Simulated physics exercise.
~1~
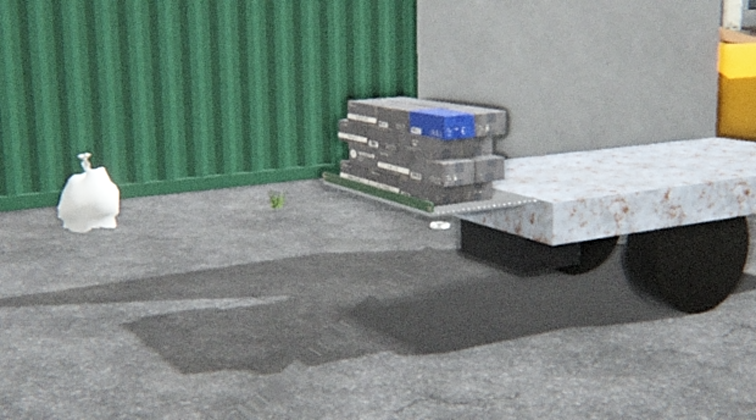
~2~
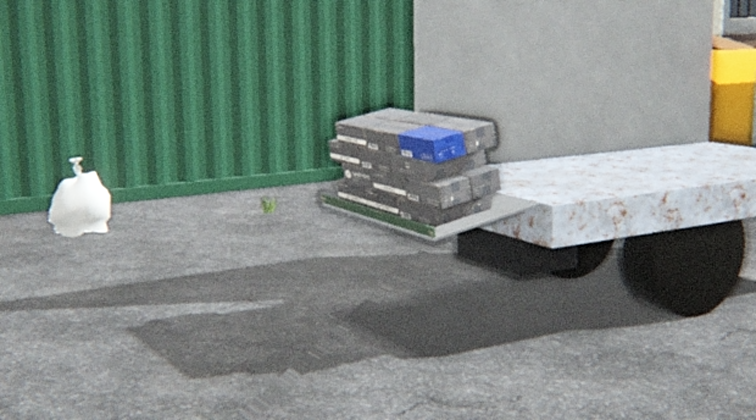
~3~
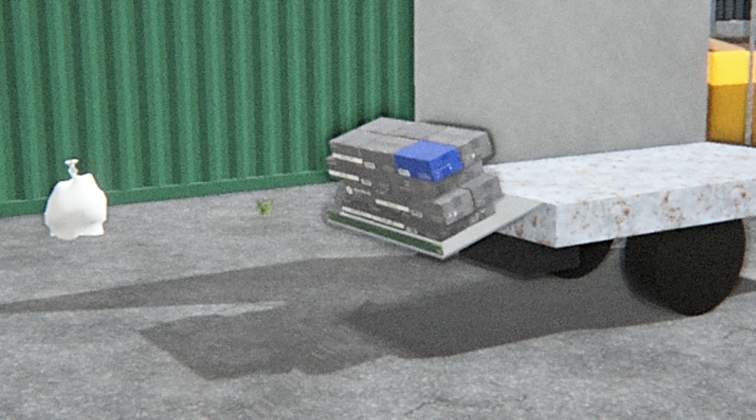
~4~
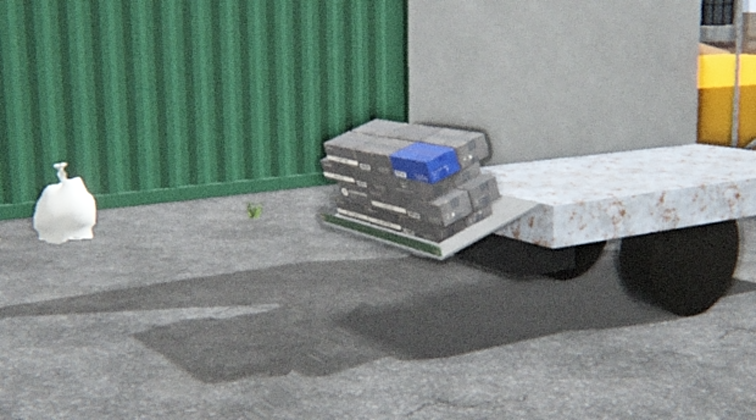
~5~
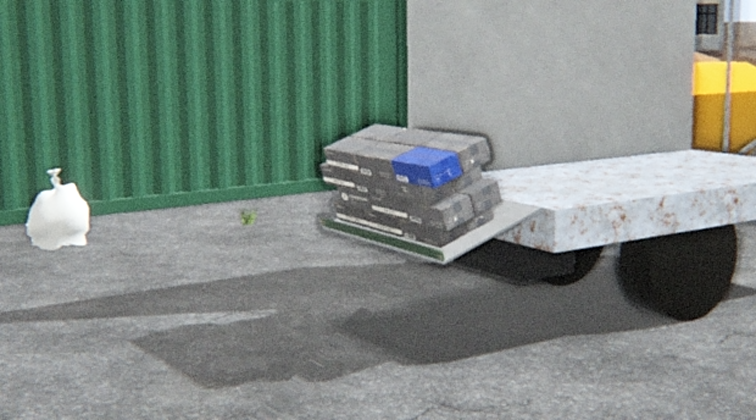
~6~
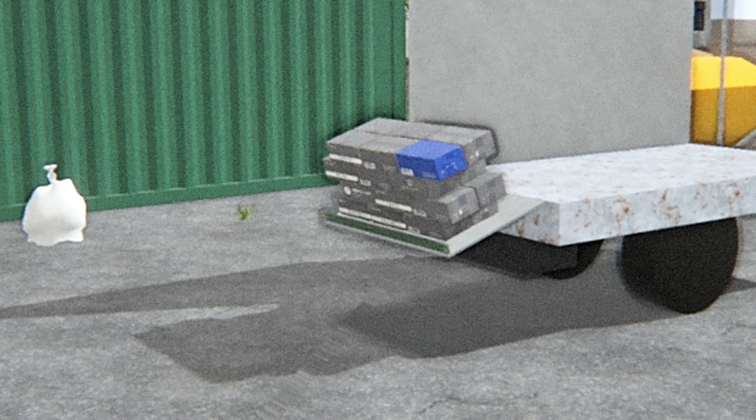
The video shows a stack of grey boxes with one blue box on a platform at the end of a flatbed. The platform tilts down, the boxes shift slightly, and it comes to rest sloping with the stack still on it, while the view drifts slightly sideways.
